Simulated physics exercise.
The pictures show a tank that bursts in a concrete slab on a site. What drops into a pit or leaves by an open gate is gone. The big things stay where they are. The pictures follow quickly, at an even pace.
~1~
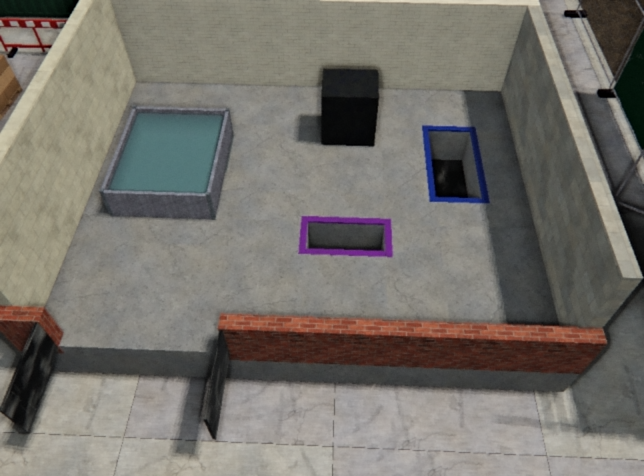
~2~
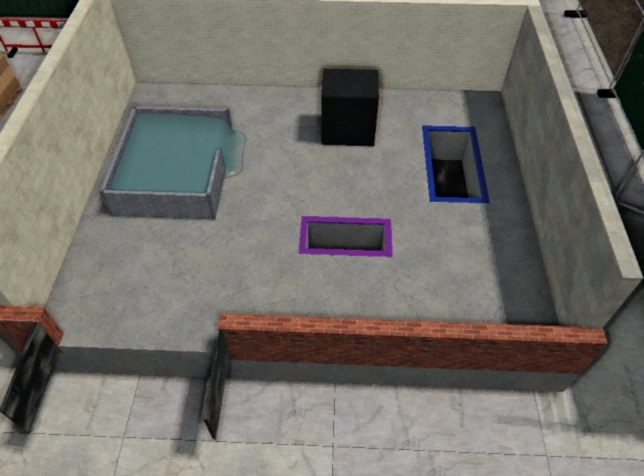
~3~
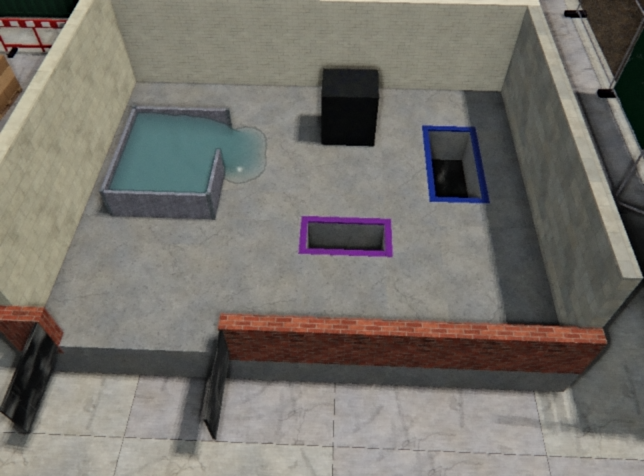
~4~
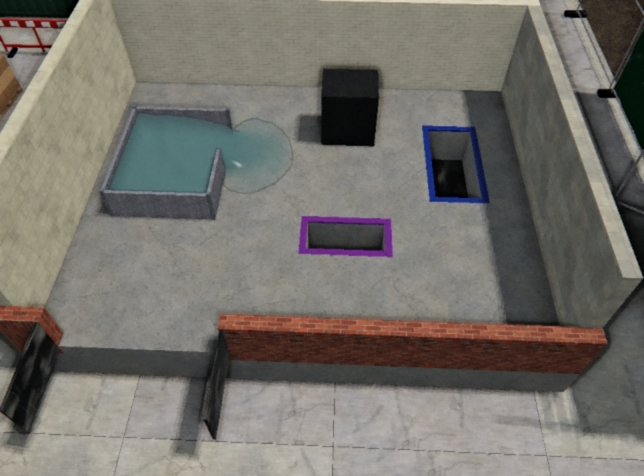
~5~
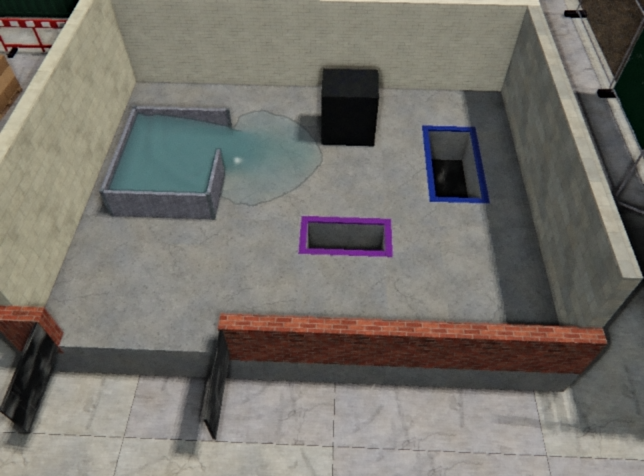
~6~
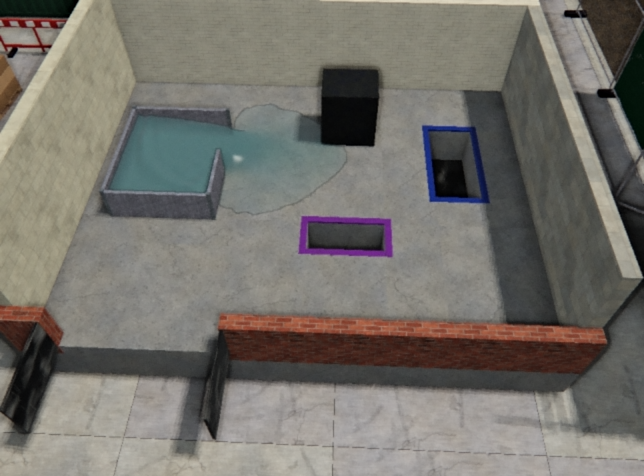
Water poured through a gap in the right side of the gray tank and spread across the concrete floor in a widening, rounded puddle, reaching past the near edge of the black block.
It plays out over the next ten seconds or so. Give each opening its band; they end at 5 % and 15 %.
The gate takes less than 5 %; the purple pit takes from 5 to 15 %; the blue pit takes more than 15 %.
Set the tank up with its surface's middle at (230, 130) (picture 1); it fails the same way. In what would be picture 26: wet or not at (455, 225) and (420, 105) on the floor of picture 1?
In that order: Under water, awash.
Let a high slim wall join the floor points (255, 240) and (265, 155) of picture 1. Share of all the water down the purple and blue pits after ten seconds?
In per cent: Purple 4, blue 14.
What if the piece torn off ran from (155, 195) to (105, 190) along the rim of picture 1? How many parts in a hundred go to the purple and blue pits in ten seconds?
In per cent: Purple 0, blue 0.
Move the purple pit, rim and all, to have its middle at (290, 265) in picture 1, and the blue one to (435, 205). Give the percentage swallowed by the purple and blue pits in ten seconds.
Per cent: Purple 2, blue 35.
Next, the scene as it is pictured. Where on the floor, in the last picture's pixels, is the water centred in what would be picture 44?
Close to (304, 162).
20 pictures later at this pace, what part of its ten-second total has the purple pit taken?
About 35 per cent.
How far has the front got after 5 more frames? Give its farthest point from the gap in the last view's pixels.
At about (433, 174).
A moment on, water covers 20 % of the floor; the gate 0 %, the purple pit 0 %, the blue pit 0 %.
Next, water covers 25 % of the floor; the gate 0 %, the purple pit 1 %, the blue pit 4 %.
Then, water covers 45 % of the floor; the gate 0 %, the purple pit 3 %, the blue pit 10 %.
Later, water covers 60 % of the floor; the gate 0 %, the purple pit 5 %, the blue pit 19 %.
In the end, water covers 75 % of the floor; the gate 0 %, the purple pit 8 %, the blue pit 31 %.
